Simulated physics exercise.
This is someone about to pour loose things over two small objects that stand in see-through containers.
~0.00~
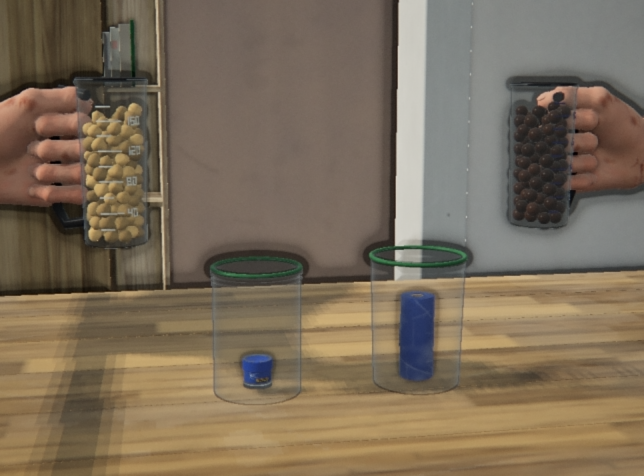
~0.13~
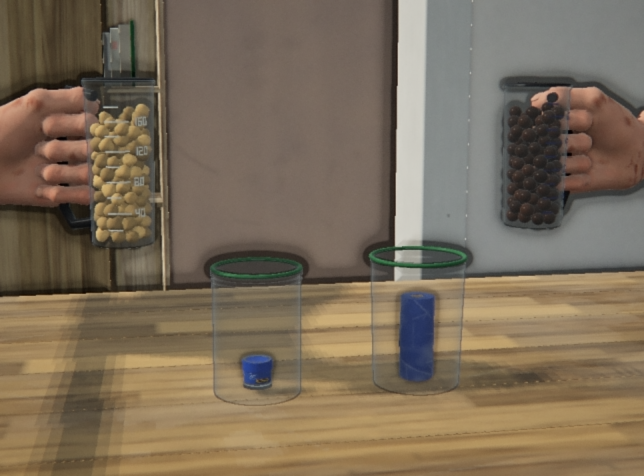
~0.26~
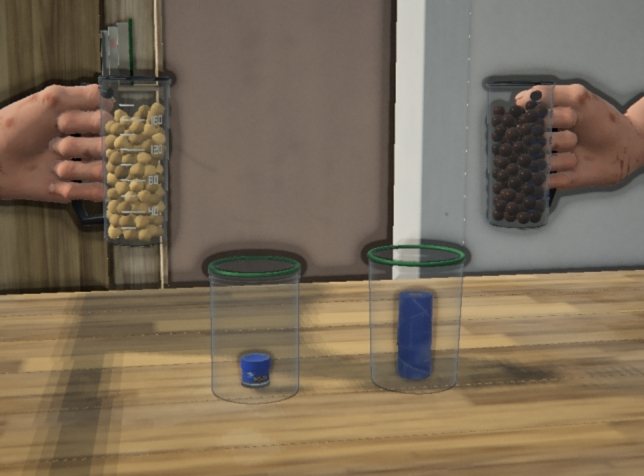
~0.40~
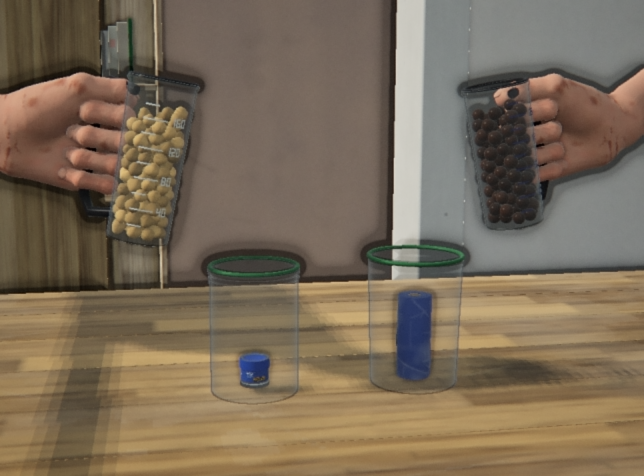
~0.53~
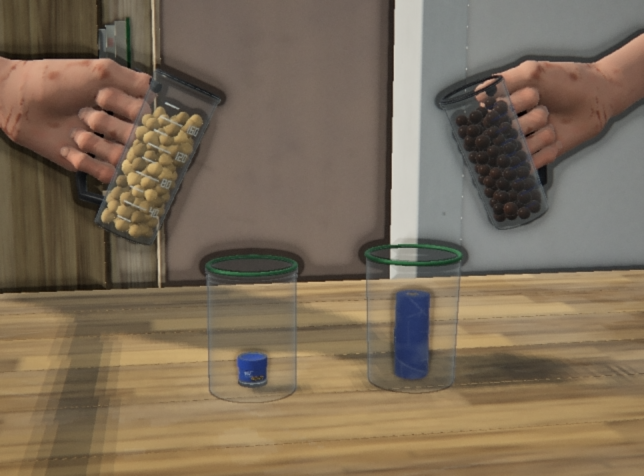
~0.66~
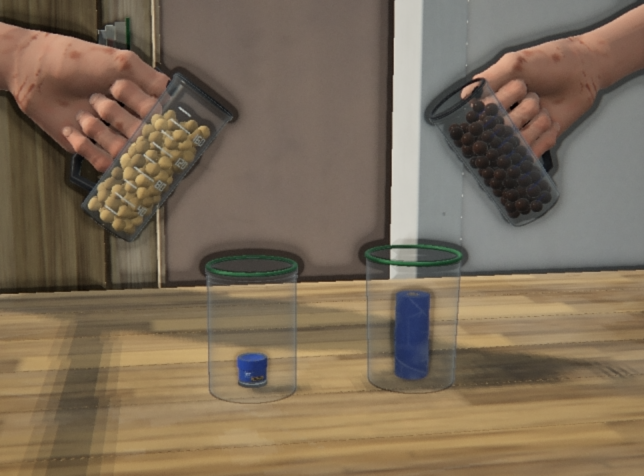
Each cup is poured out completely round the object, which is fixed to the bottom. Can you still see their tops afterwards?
Left thing disappears under the fill, right thing keeps its head above the surface.
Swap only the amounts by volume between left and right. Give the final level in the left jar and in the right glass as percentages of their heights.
Near 50 on the left, 55 on the right.
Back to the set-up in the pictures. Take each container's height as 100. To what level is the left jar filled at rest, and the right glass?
Some 55 per cent left and 55 right.
After 0.98 s, left jar empty, all of its cupful still in the cup; right glass empty, all of its cupful still in the cup.
After 1.32 s, left jar nearly empty, nearly all of its cupful still in the cup; right glass nearly empty, the bulk of its cupful still in the cup.
After 1.73 s, left jar a third full, a stray few of its cupful still in the cup; right glass a third full, none of its cupful still in the cup.
In the end (2.3 s), left jar half full (surface near (252, 321)), nothing beside it; right glass half full (surface near (412, 307)), nothing beside it; the left thing is covered; the right thing is still showing.
